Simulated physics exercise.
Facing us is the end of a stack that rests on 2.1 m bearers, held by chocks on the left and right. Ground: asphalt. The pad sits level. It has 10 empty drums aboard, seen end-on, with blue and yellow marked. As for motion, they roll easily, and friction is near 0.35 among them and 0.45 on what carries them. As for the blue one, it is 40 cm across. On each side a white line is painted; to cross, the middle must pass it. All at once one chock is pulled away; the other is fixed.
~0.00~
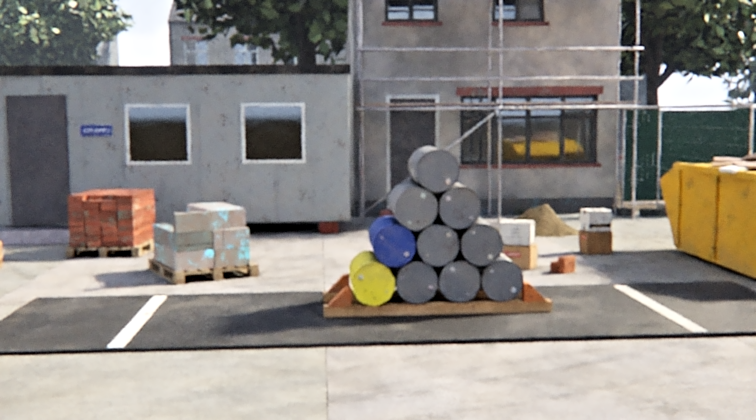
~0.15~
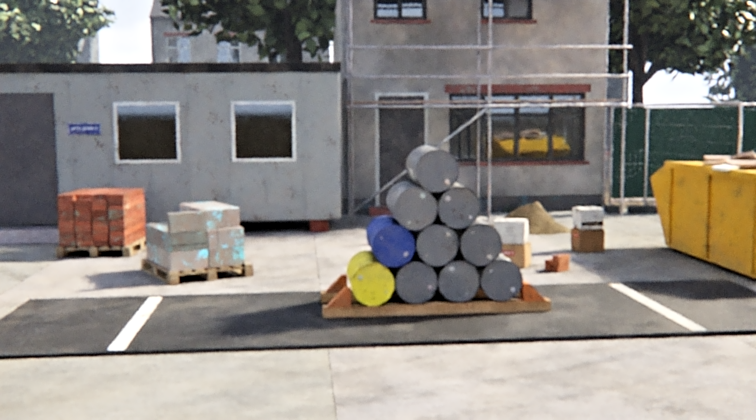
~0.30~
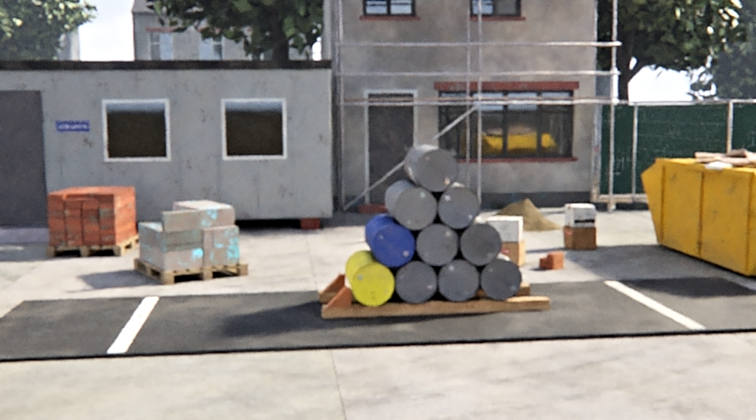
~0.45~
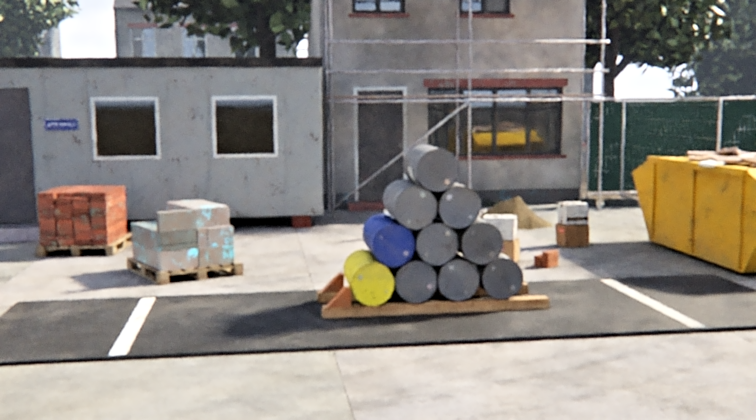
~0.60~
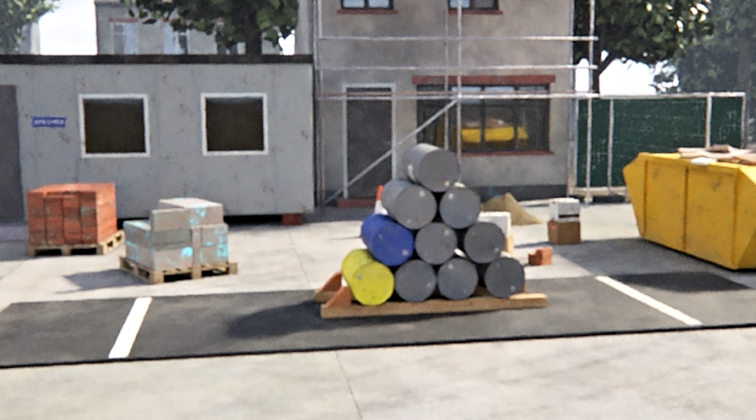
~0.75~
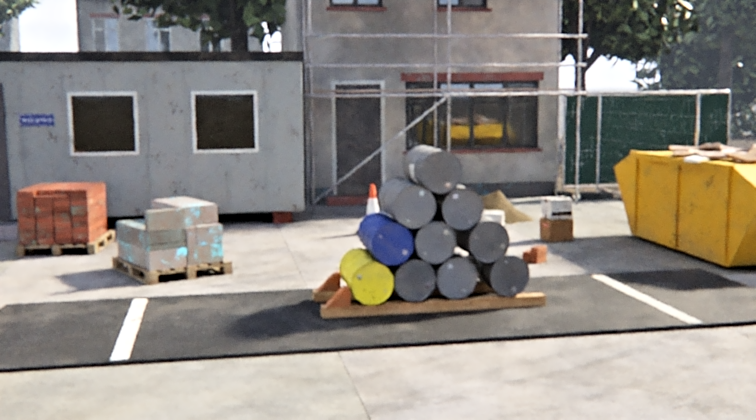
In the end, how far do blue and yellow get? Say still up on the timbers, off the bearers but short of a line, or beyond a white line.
For blue: Still up on the timbers. For yellow: Still up on the timbers.
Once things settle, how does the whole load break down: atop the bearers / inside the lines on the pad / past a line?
First 5, then 1, and last 4.
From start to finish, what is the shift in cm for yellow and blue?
The yellow one moved 0 and the blue one moved 0.
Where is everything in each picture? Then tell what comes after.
Blue at (395, 247), yellow at (373, 284); both chocks in; lines at (137, 323) and (661, 309); the pad is level; 4 of the 10 form the bottom row, in the first picture.
Blue at (394, 247), yellow at (373, 284), in the second picture.
Blue at (394, 246), yellow at (373, 284); right chock gone, in the third picture.
Blue at (394, 246), yellow at (373, 284), in the fourth picture.
Blue at (394, 245), yellow at (372, 283), in the fifth picture.
Blue at (394, 245), yellow at (372, 283); lines at (129, 330) and (648, 300), in the sixth picture.
After 2.5 s, blue is up on others, 65 cm from the bearers' left end; yellow is on the bearers, 45 cm from the bearers' left end; 1 past a line.
After 4.7 s, yellow is on the bearers, 45 cm from the bearers' left end; no change for blue; 2 past a line.
At rest (7.4 s), blue is up on others, 65 cm from the bearers' left end; yellow is on the bearers, 45 cm from the bearers' left end; 4 past a line.
